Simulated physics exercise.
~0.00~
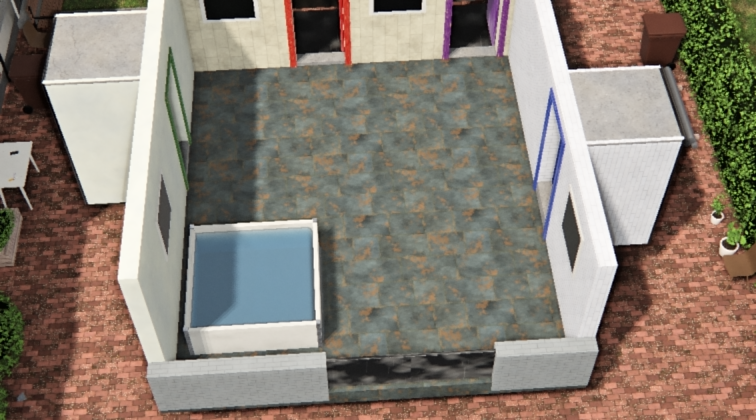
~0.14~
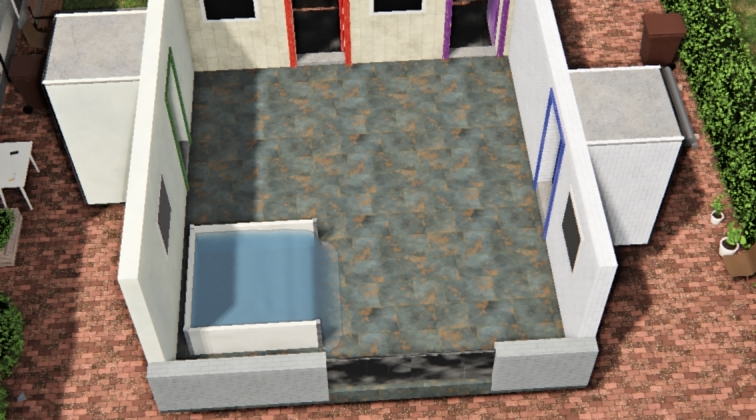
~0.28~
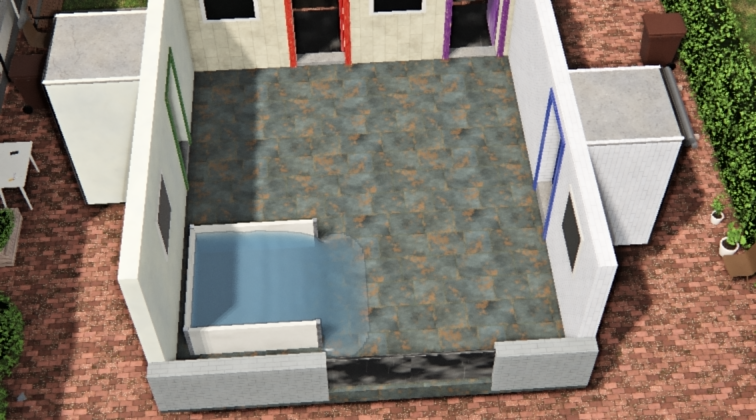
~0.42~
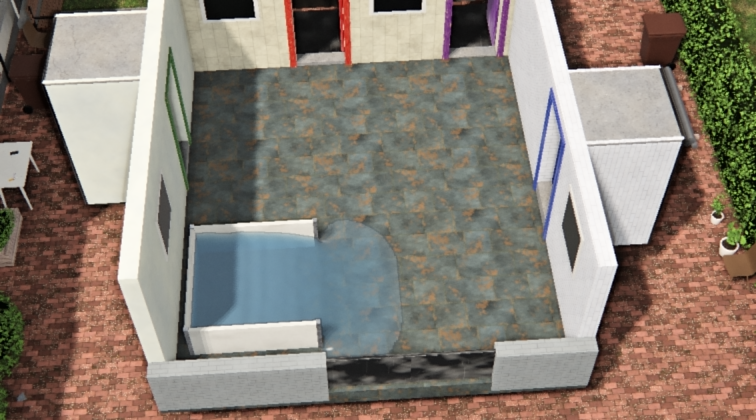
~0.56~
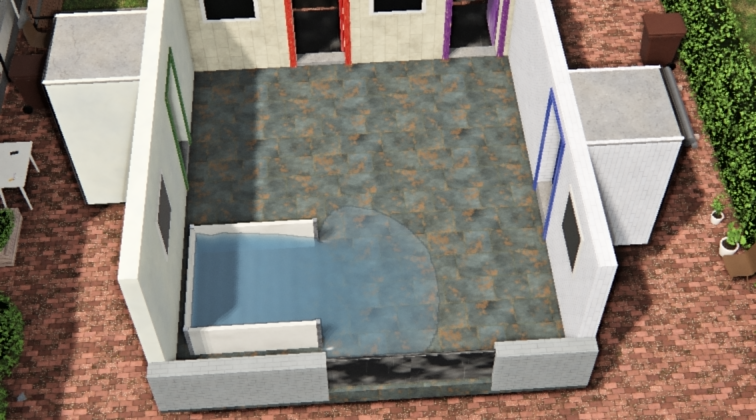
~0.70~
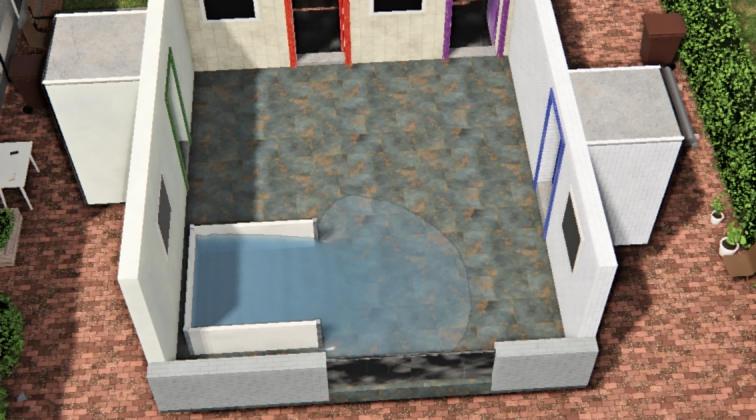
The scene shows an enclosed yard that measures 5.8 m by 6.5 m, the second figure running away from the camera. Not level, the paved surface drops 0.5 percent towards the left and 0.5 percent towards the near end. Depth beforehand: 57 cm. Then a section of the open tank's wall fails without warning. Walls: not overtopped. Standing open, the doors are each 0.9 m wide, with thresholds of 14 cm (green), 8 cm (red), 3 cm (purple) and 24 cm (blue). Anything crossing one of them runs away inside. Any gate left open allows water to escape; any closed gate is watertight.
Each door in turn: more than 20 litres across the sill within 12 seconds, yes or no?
Answers: Green door, no; red door, no; purple door, yes; blue door, no.
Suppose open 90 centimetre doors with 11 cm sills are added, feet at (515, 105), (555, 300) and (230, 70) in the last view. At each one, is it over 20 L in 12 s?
Check each in turn: The first fails, the second succeeds, the third fails.
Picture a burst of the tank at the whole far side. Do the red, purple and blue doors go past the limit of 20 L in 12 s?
In that case, red door: More than that, purple door: More than that, blue door: Less than that.
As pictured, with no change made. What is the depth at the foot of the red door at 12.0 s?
Close to 4.5 cm of depth.
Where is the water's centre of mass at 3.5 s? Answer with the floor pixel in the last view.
Balance point at about (438, 264).
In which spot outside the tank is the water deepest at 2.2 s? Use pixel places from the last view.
About (540, 354).
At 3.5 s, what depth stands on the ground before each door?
In centimetres - green: 0, red: 0, purple: 3, blue: 16.
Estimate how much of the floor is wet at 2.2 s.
Wet share: About 40 %.
After 1.4 s water covers 35 % of the floor and is deepest (22 cm) near (332, 315); green door not reached, red door not reached, purple door not reached, blue door not reached.
After 2.2 s water covers 40 % of the floor and is deepest (38 cm) near (540, 354); green door not reached, red door not reached, purple door not reached, blue door 20 cm at the sill, 0 L in.
After 3.5 s water covers 45 % of the floor and is deepest (22 cm) near (493, 367); green door not reached, red door not reached, purple door 3 cm at the sill, 0 L in, blue door 16 cm at the sill, 0 L in.
After 7.0 s water covers 85 % of the floor and is deepest (16 cm) near (175, 387); green door not reached, red door 8 cm at the sill, 0 L in, purple door 9 cm at the sill, 134 L in, blue door 5 cm at the sill, 0 L in.
After 12.0 s water covers 100 % of the floor and is deepest (12 cm) near (182, 285); green door 7 cm at the sill, 0 L in, red door 4 cm at the sill, 0 L in, purple door 3 cm at the sill, 170 L in, blue door 2 cm at the sill, 0 L in.
